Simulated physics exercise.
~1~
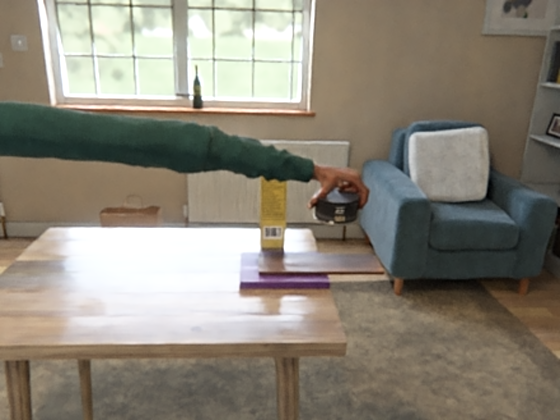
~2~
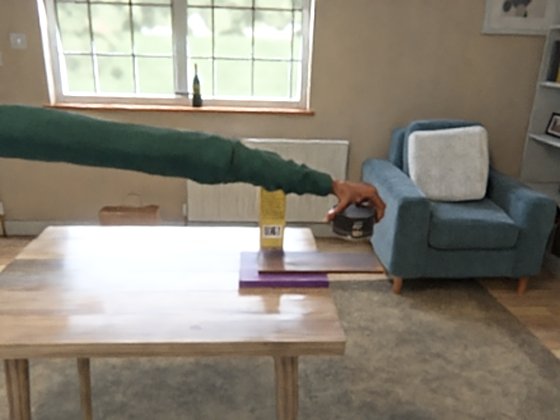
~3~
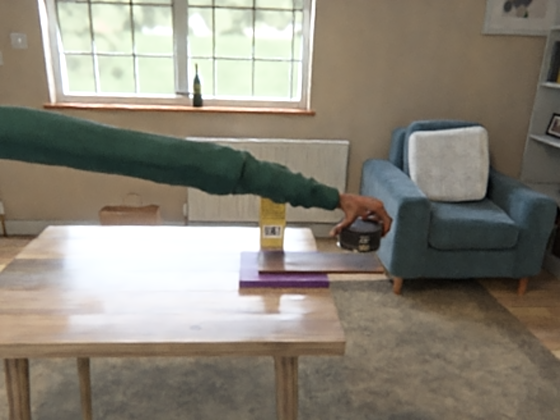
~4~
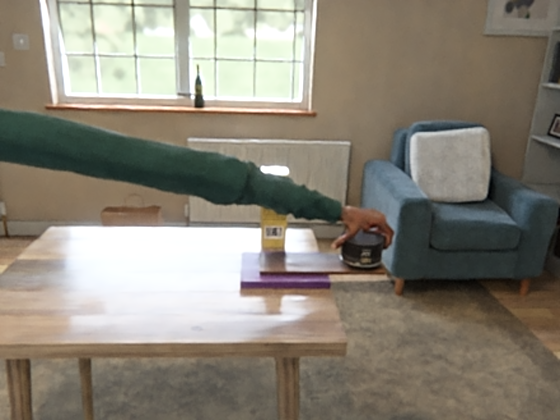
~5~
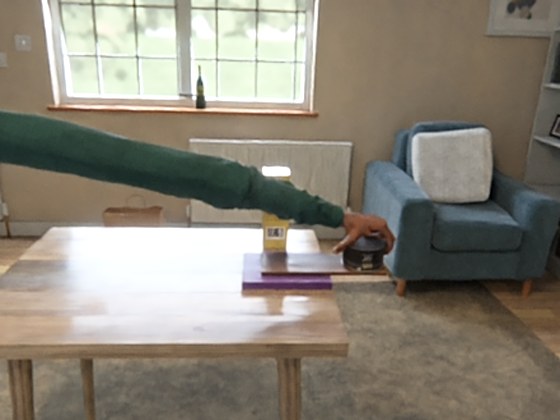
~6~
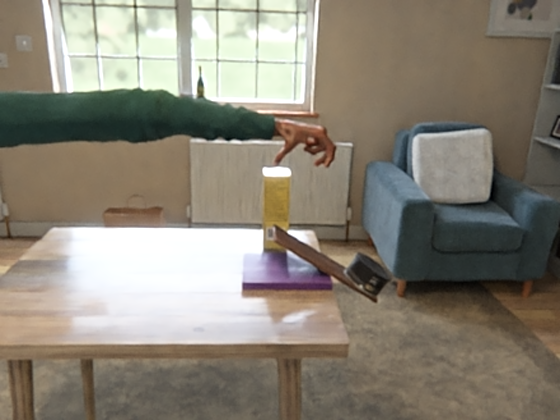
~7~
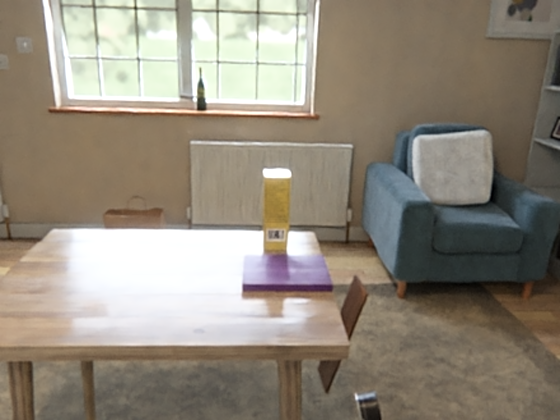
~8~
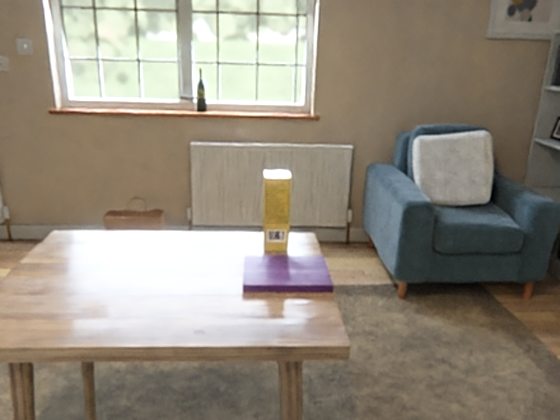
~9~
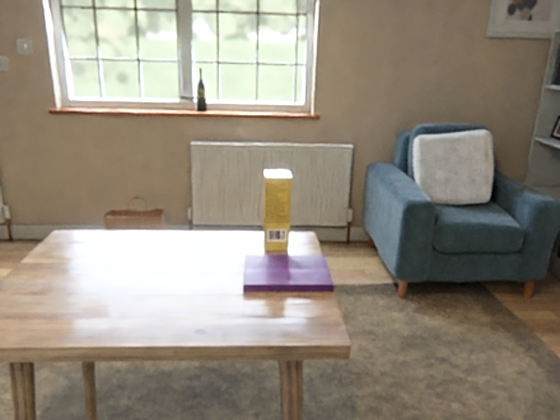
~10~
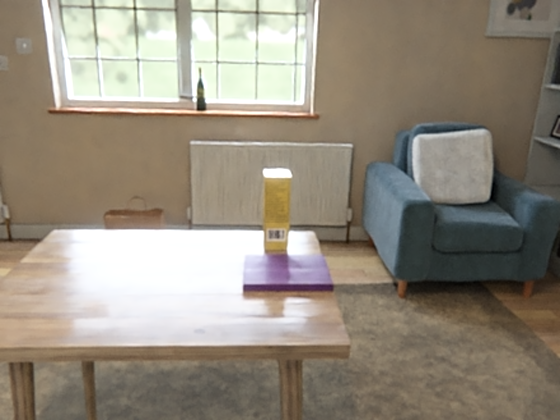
A brown board jutting past the table's edge tipped over and fell after a green-sleeved hand set a black tub on its outer end and let go. The tub dropped with it, while the yellow carton and purple slab stayed on the table.
